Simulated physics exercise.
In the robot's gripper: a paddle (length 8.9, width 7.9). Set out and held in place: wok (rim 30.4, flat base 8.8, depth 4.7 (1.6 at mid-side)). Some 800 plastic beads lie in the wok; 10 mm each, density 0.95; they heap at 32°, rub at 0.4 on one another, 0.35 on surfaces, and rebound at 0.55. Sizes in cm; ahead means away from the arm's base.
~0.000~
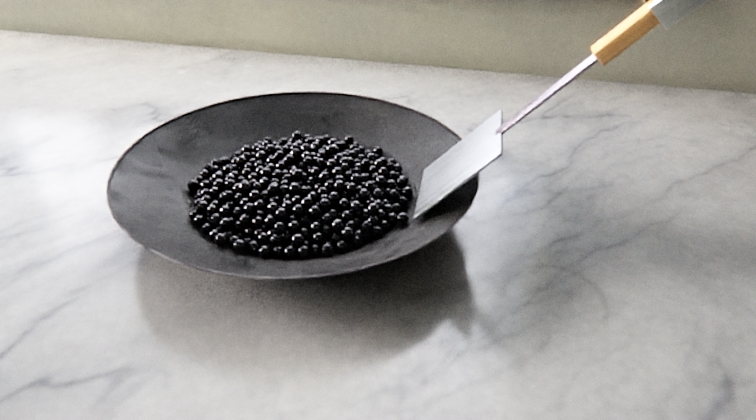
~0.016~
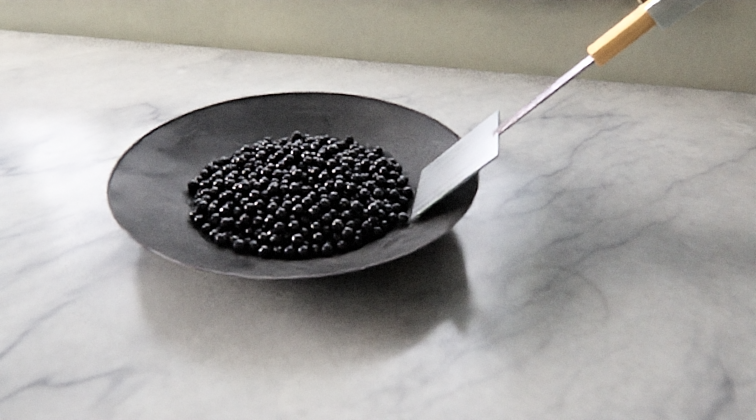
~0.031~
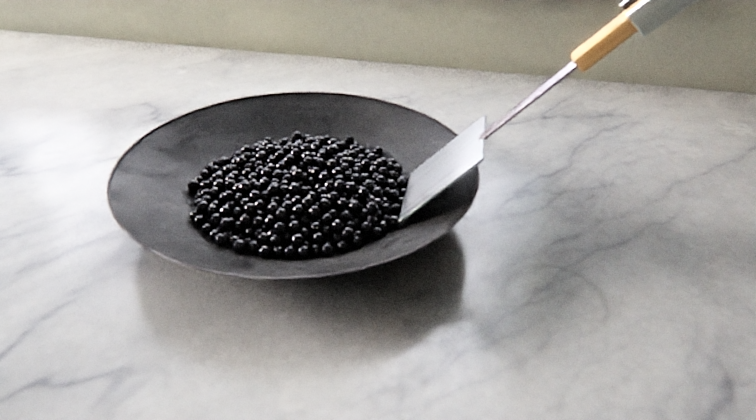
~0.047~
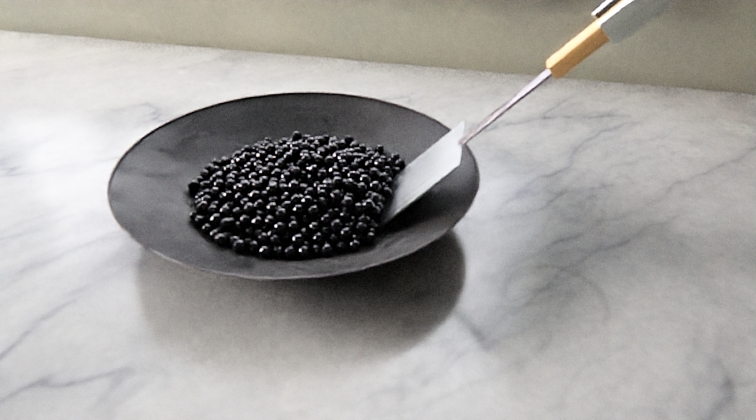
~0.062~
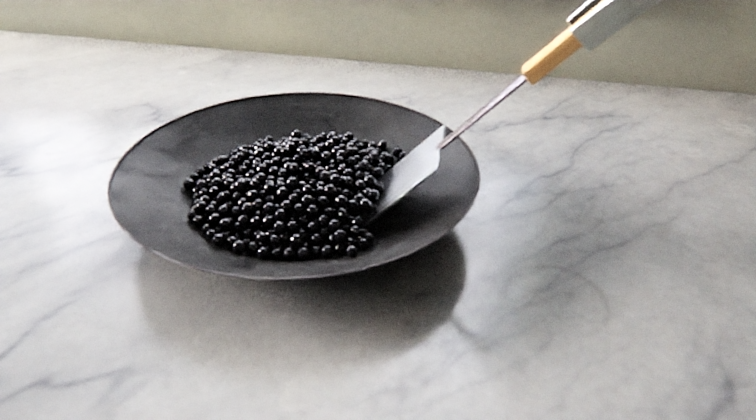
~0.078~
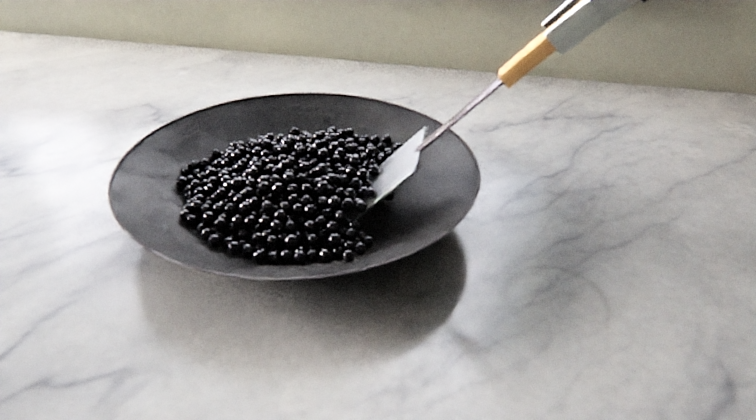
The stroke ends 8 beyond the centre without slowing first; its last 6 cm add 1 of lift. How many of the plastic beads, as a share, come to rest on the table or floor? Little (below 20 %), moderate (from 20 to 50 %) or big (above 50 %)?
Share on the table or floor: Moderate (from 20 to 50 %).
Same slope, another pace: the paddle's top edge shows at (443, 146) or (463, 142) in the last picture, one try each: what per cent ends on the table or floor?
Some 15 and 5 per cent.
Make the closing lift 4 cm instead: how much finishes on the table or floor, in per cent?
About 25 per cent.
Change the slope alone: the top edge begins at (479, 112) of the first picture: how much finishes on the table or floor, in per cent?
About 30 per cent.
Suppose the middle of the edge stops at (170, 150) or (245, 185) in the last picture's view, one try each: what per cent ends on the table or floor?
Some 40 and 10 per cent.
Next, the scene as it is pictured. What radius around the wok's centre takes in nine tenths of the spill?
About 45 cm.
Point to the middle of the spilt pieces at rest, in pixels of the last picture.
Near (49, 179).
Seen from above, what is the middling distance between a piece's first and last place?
About 7 cm.
By 0.12 s, sloping 48°, highest piece 7 above the table; 804 in the wok.
By 0.15 s, sloping 48°, highest piece 7 above the table; 804 in the wok.
By 0.37 s, sloping 48°, highest piece 6 above the table; 595 in the wok, 175 on the table or floor, 34 on the blade or in flight.
By 1.42 s, sloping 48°, highest piece 5 above the table; 587 in the wok, 217 on the table or floor.
Final count, 587 in the wok, 217 on the table or floor. That is 27 % on the table or floor.
